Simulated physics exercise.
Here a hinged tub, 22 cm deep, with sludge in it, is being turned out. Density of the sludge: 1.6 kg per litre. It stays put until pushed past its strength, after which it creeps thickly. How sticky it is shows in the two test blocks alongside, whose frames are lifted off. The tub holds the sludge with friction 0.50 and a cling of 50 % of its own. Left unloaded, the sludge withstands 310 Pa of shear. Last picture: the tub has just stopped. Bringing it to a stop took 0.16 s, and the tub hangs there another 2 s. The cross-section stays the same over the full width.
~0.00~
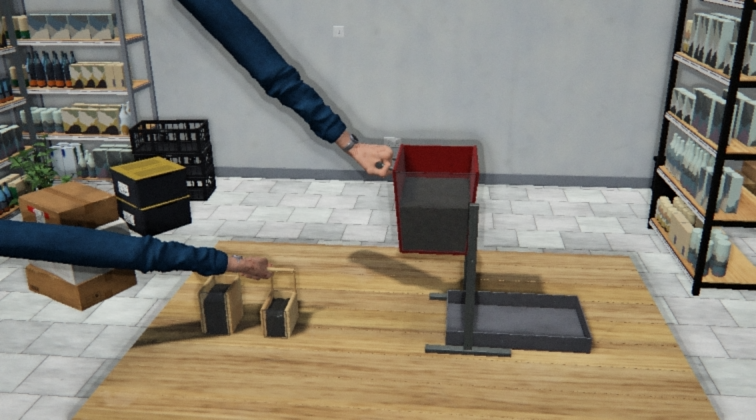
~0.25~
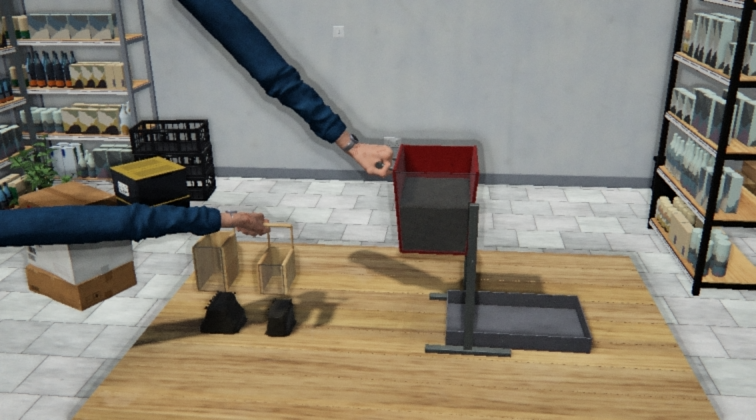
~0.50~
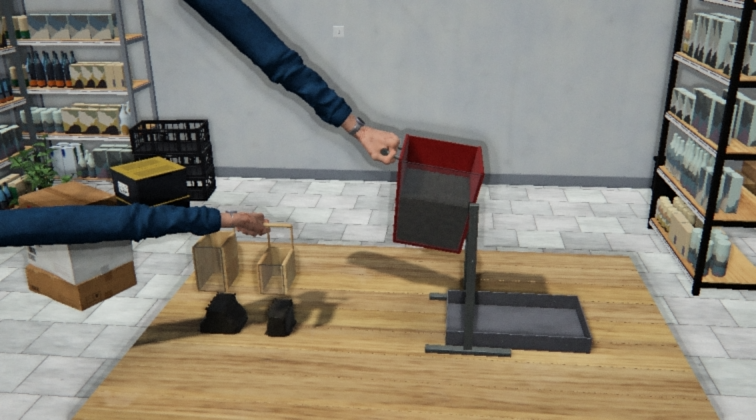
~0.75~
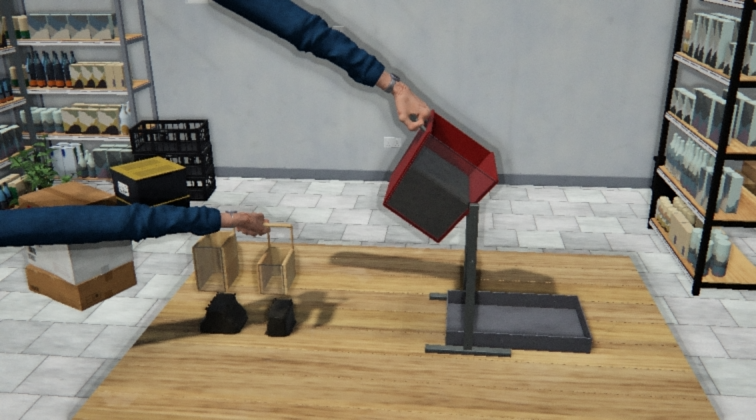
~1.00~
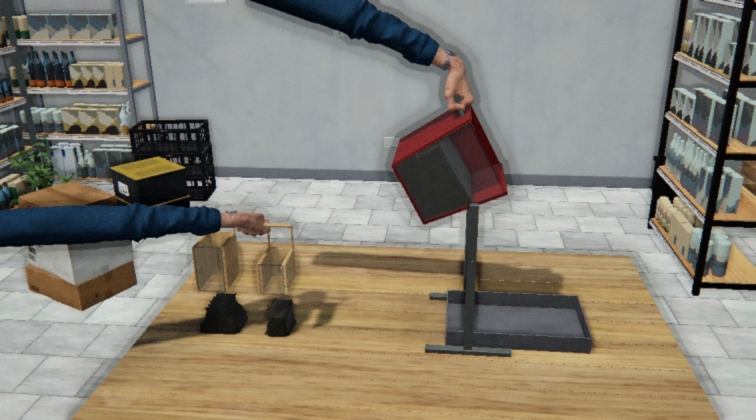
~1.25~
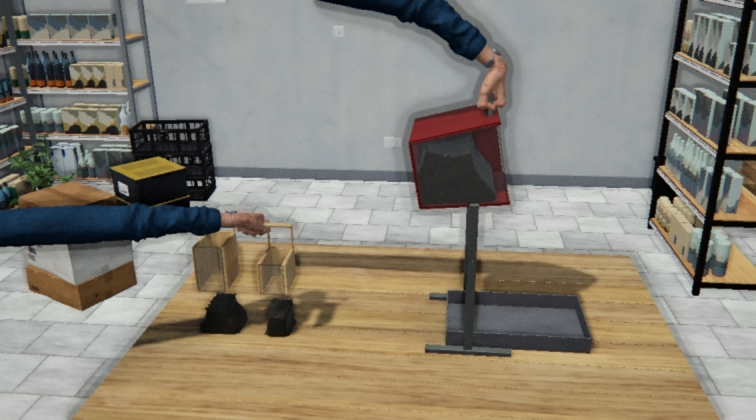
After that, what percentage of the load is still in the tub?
Roughly 88 %.
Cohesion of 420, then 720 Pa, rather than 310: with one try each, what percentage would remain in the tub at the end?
First try roughly 100 per cent, second try roughly 100 per cent.
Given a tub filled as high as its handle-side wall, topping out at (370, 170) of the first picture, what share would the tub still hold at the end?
60 %.
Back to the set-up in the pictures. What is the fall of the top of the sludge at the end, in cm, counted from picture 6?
Roughly 3 cm.
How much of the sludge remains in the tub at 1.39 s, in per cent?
About 100 %.
By 1.39 s, the tub is at 81 degrees and holds 100 %.
By 1.56 s, the tub is at 81 degrees and holds 95 %.
By 1.73 s, the tub is at 81 degrees and holds 91 %.
By 1.90 s, the tub is at 81 degrees and holds 88 %.
By 3.25 s, at the end, the tub is at 81 degrees and holds 88 %.
